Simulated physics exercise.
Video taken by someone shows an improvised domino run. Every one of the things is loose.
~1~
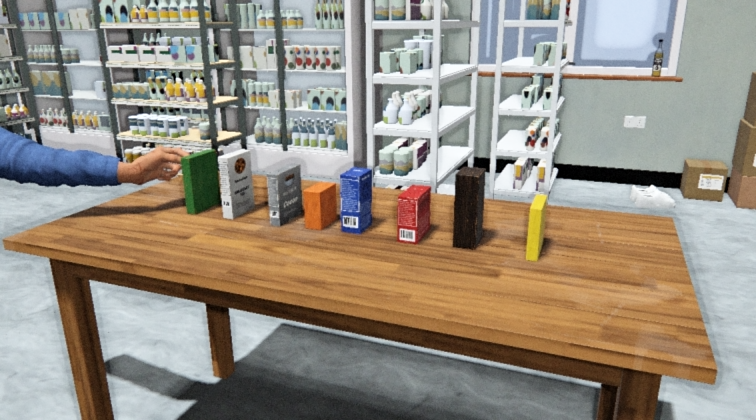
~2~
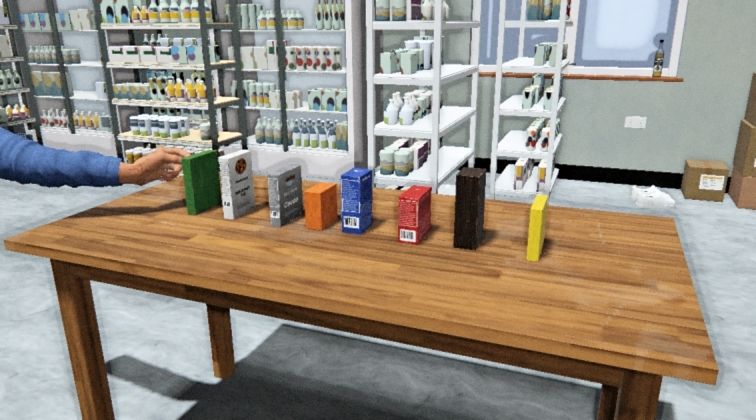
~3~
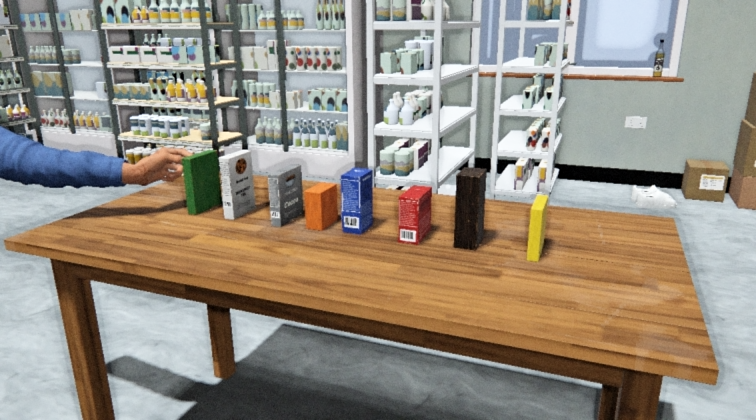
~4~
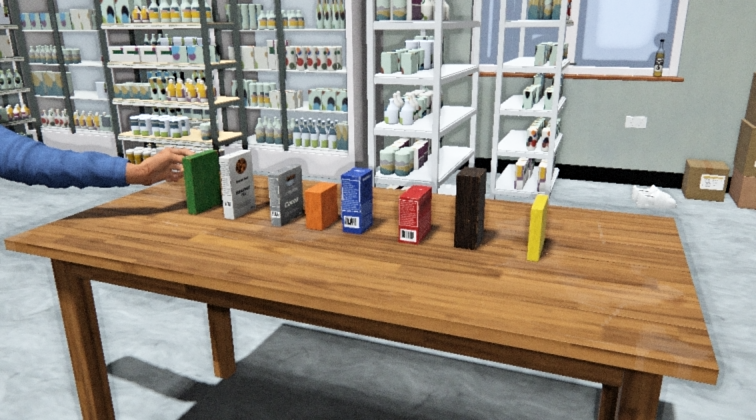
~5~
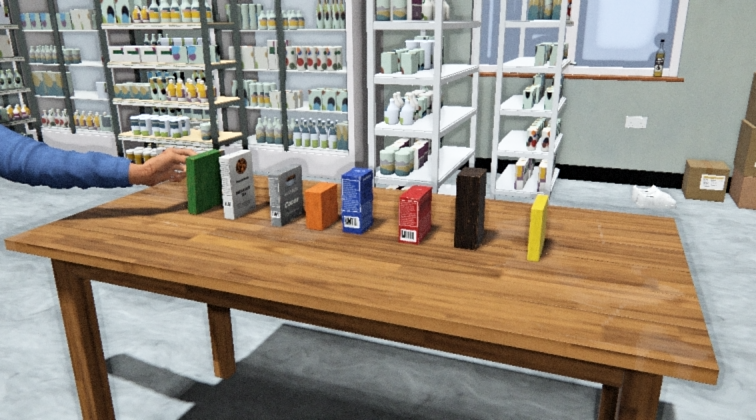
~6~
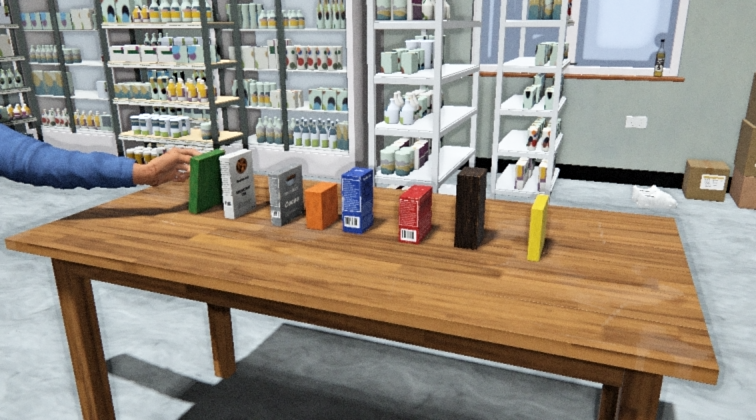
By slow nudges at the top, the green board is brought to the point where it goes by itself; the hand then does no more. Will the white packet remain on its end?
Honestly, it tumbles, as far as I can see.
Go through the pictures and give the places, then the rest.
White packet (237, 184); red packet (415, 214), in the first picture.
Grey packet (286, 195); black block (470, 208), in the second picture.
Orange board (322, 206); red packet (416, 214), in the third picture.
Blue packet (357, 201); grey packet (286, 195), in the fourth picture.
Green board 5° over; black block (470, 208); orange board (322, 206), in the fifth picture.
Green board 10° over; white packet (238, 184); red packet (416, 214), in the sixth picture.
Then, 0.30 s on from there, green board 48° over; white packet turned 17° from how it was put near (247, 184).
Then, 0.40 s on from there, green board 71° over; white packet turned 59° from how it was put near (266, 197); grey packet turned 24° from how it was put.
Then, 0.60 s on from there, green board 77° over; white packet on its side near (273, 212); grey packet turned 24° from how it was put; orange board turned 21° from how it was put.
In the end, toppled on the table, white packet; moved from the start, grey packet; left askew, orange board; the other 3 unmoved. At the end, from the last picture's camera, white packet near (274, 212).
